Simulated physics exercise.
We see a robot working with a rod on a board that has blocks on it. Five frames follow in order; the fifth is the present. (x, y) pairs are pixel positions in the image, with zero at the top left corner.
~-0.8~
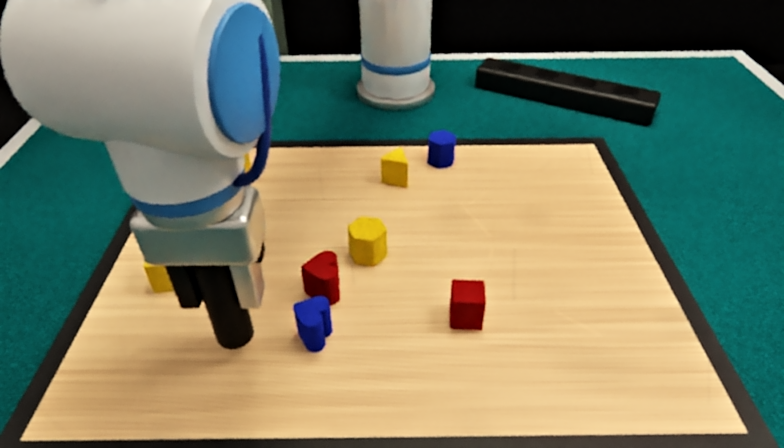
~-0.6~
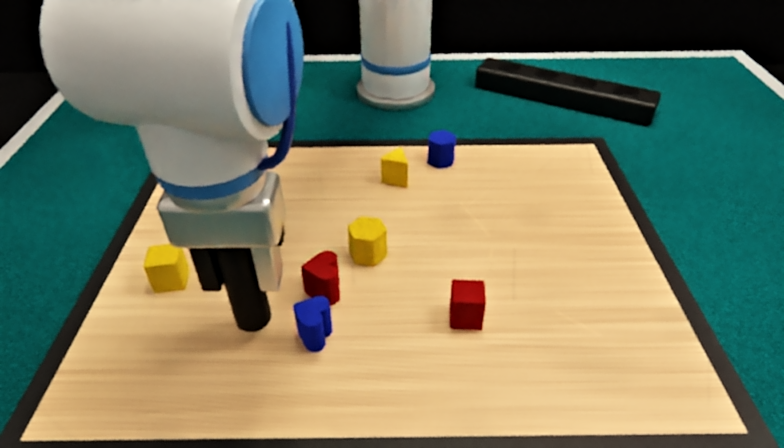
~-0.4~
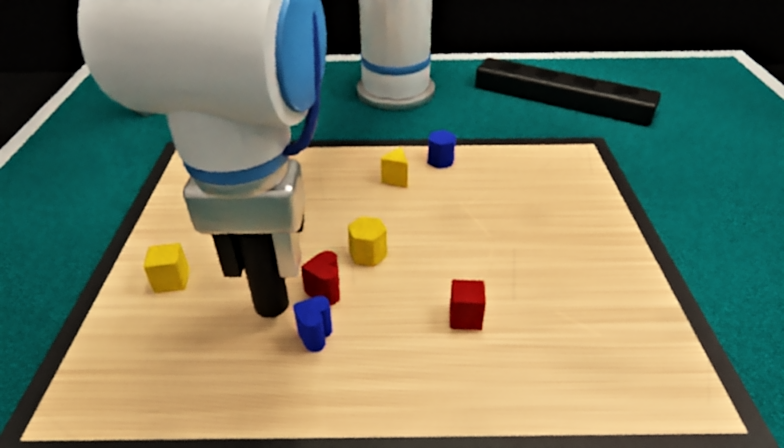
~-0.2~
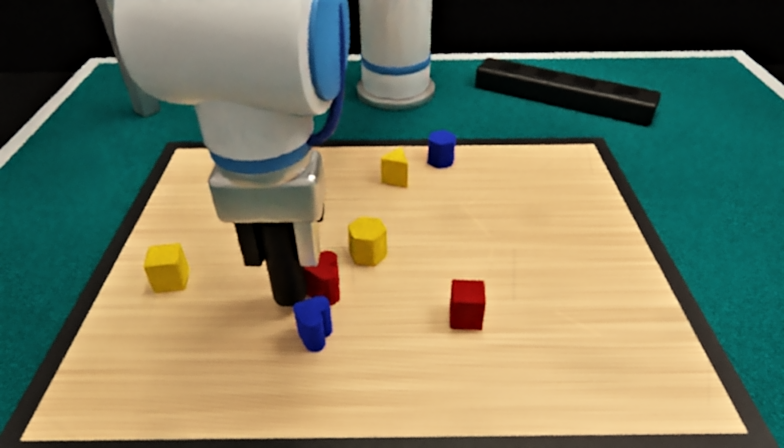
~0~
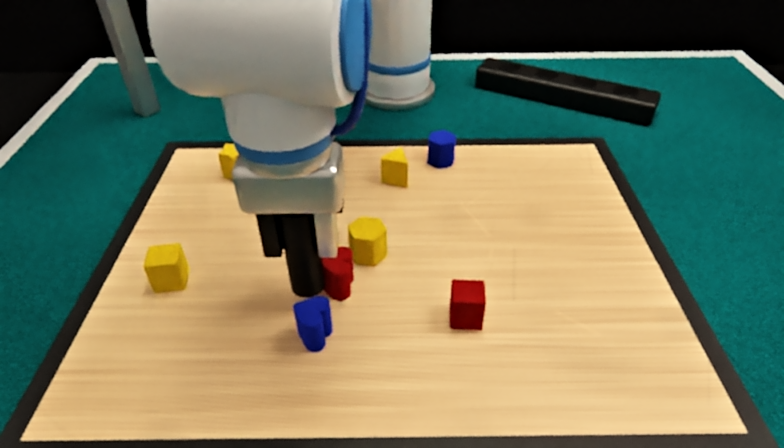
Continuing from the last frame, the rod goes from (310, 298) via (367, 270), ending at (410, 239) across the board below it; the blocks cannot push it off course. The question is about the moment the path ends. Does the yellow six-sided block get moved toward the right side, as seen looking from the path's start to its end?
The answer is no.
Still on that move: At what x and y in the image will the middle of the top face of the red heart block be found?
It comes to (430, 229).
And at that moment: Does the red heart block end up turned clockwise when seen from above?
I'd say yes.
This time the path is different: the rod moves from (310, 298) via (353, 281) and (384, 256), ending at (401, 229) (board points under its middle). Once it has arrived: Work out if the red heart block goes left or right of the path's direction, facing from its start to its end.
Answer: Right.
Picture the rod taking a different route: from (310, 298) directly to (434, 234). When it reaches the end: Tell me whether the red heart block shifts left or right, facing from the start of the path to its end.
Towards the right-hand side.
What follows on the original path. One third of the way, rod (349, 267); red heart block (378, 245), turned 20° clockwise; yellow six-sided block (373, 223), turned 25° anticlockwise.
Two thirds of the way, rod (383, 246); red heart block (414, 234), turned 50° clockwise; yellow six-sided block (381, 210), turned 65° anticlockwise.
At the end, rod (411, 227); blue heart block not moved; red heart block (430, 229), turned 85° clockwise; yellow six-sided block (387, 199), turned 120° anticlockwise.
